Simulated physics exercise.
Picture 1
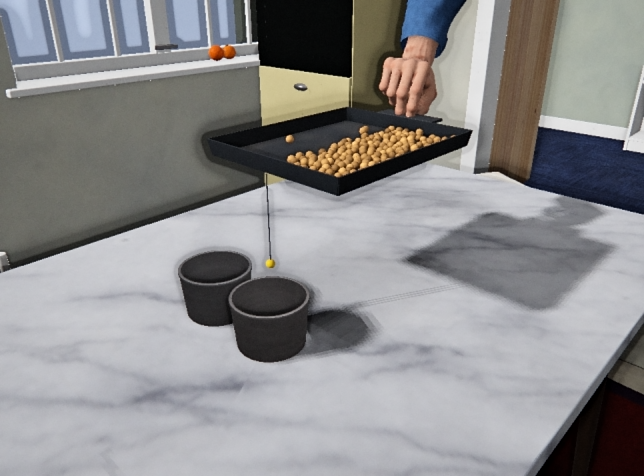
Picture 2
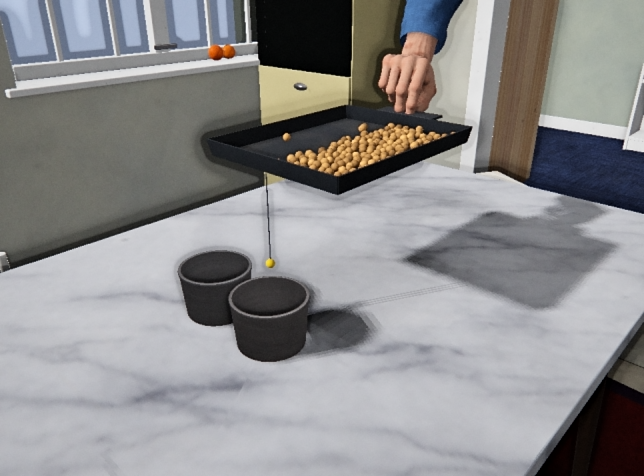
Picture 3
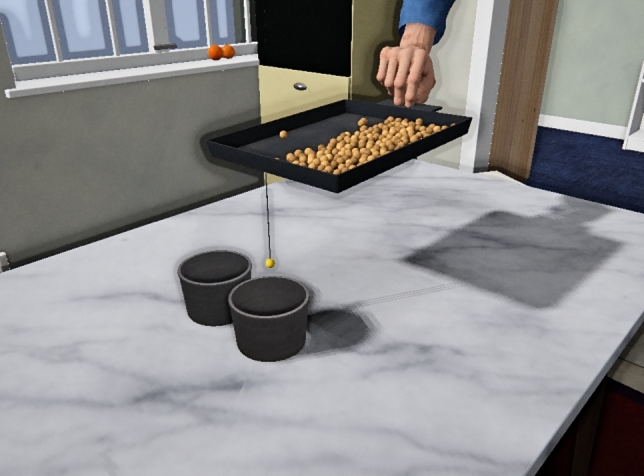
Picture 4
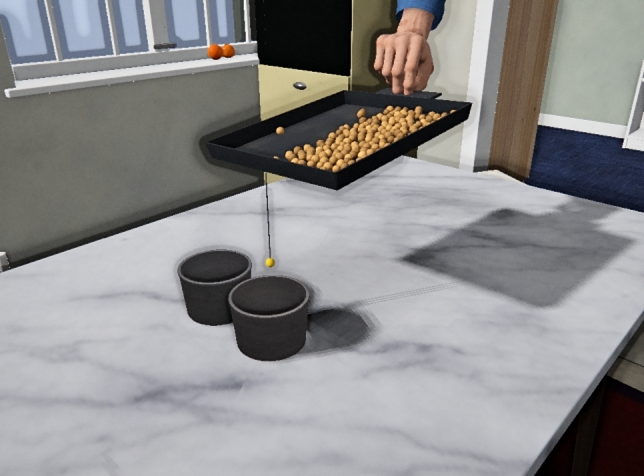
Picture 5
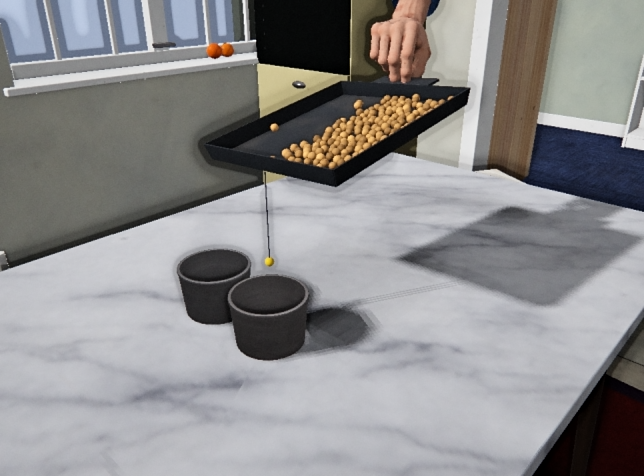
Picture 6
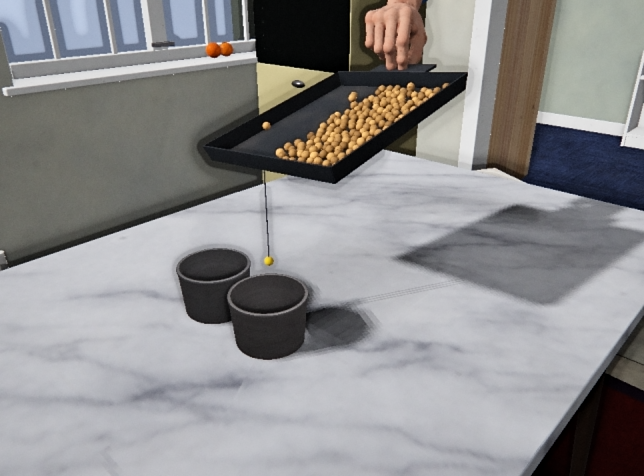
In this clip, a hand holds a dark tray of small round tan pieces above two dark dishes on a marble-patterned surface, then gradually tilts it toward its left corner as the pieces shift slightly across it.
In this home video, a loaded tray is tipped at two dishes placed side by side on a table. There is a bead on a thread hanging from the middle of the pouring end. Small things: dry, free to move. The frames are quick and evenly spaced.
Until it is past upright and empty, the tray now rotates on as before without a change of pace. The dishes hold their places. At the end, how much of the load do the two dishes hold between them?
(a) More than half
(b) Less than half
The answer is a.
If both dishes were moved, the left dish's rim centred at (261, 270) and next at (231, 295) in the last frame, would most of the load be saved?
Try 1: A minority of it. Try 2: A minority of it.
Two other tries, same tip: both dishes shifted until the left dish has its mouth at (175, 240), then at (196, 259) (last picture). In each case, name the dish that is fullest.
Well, the right-side one at the first spot and the left-side one at the second.
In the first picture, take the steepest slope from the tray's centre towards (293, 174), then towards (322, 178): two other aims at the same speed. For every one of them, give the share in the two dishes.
I'd expect around 40 in a hundred first and around 10 in a hundred second.
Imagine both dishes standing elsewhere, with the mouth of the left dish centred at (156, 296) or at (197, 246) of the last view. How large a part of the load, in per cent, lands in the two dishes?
Roughly 0% on the first try and 80% on the second.
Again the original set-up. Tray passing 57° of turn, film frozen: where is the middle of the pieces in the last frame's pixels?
In the last view, the load is centred close to (250, 148).
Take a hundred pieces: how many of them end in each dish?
Per hundred pieces: Left dish roughly 60, right dish roughly 0.
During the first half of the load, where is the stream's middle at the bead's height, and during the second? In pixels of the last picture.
(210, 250) for the early half, (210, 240) for the late half.
Just after the last frame, tray tipped steeply; almost all on the tray; just a few in the left dish; just a few outside both; about a tenth in the air.
A moment on, tray tipped right over; roughly a quarter on the tray; just a few in the right dish; roughly a third in the left dish; about a tenth outside both; roughly a quarter in the air.
Further on, tray tipped past a quarter turn; just a few in the right dish; roughly two thirds in the left dish; roughly a third outside both.
When it is over, tray tipped past a quarter turn; just a few in the right dish; roughly two thirds in the left dish; roughly a third outside both.
